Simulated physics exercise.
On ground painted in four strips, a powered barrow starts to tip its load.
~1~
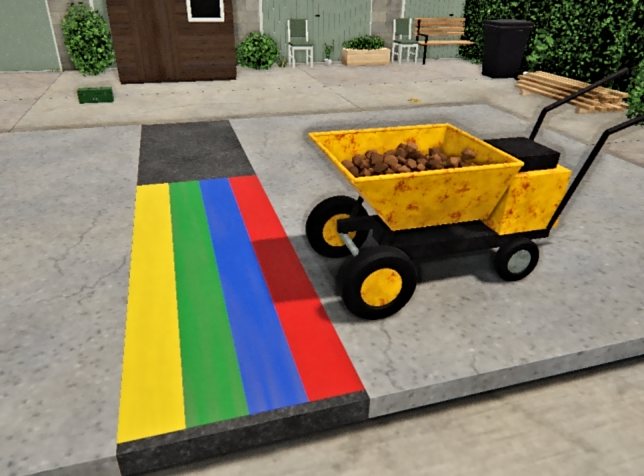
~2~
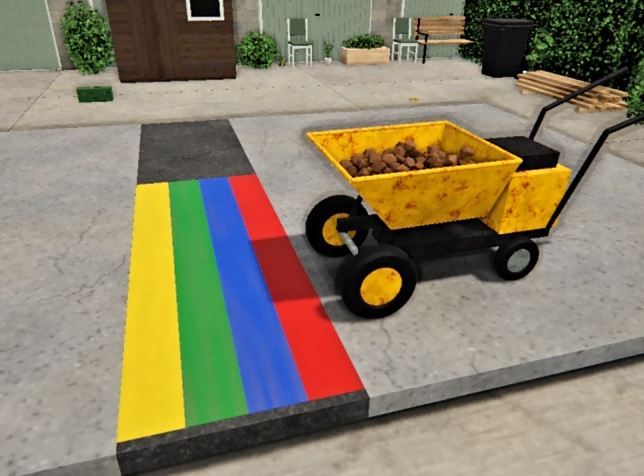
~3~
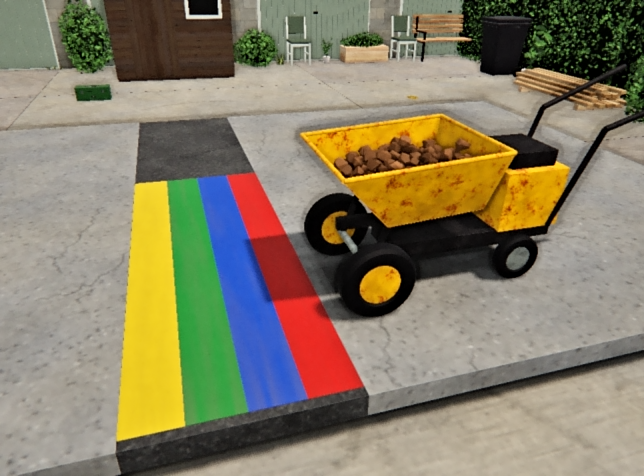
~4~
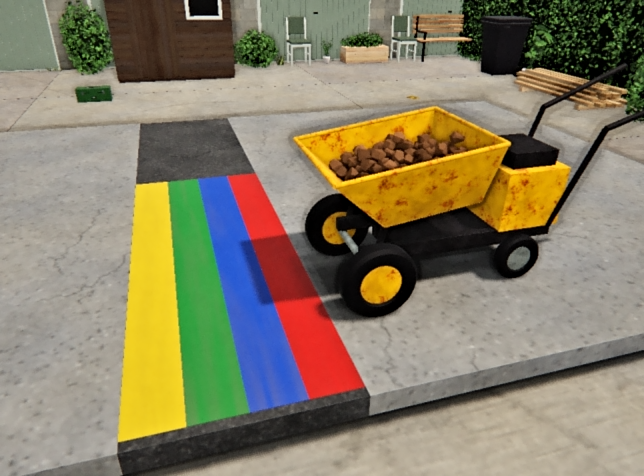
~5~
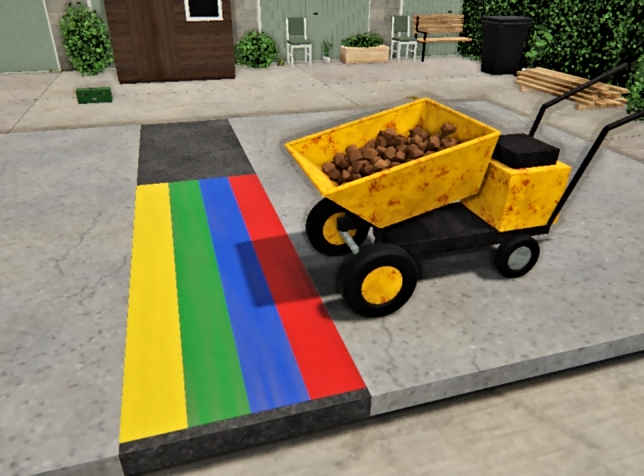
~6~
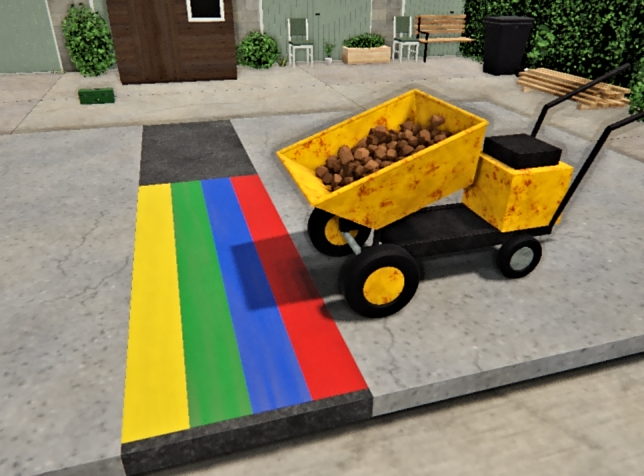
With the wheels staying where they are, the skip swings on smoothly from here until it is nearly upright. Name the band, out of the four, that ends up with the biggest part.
The green band.
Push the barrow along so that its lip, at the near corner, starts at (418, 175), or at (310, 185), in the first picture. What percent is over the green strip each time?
About 10 per cent, then about 20 per cent.
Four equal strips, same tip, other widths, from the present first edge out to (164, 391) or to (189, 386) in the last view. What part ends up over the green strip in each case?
I'd say some 30 % for the first and some 20 % for the second.
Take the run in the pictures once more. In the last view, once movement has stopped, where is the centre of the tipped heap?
Somewhere close to (199, 299) in the last picture.
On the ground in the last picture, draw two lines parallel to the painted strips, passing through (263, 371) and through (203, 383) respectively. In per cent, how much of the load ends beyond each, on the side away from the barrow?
Around 70 percent for the first and 30 percent for the second.
Just after the last frame, skip tipped steeply; every one in the skip.
A moment on, skip tipped right over; roughly two thirds in the skip; about a tenth over the blue strip; roughly a quarter over the green strip; just a few over the yellow strip.
Further on, skip tipped right over; roughly a quarter in the skip; about a tenth over the blue strip; roughly a third over the green strip; roughly a quarter over the yellow strip; just a few off the paint.
When it is over, skip tipped right over; roughly a quarter in the skip; not one over the red strip; about a tenth over the blue strip; roughly a third over the green strip; roughly a quarter over the yellow strip; just a few off the paint.
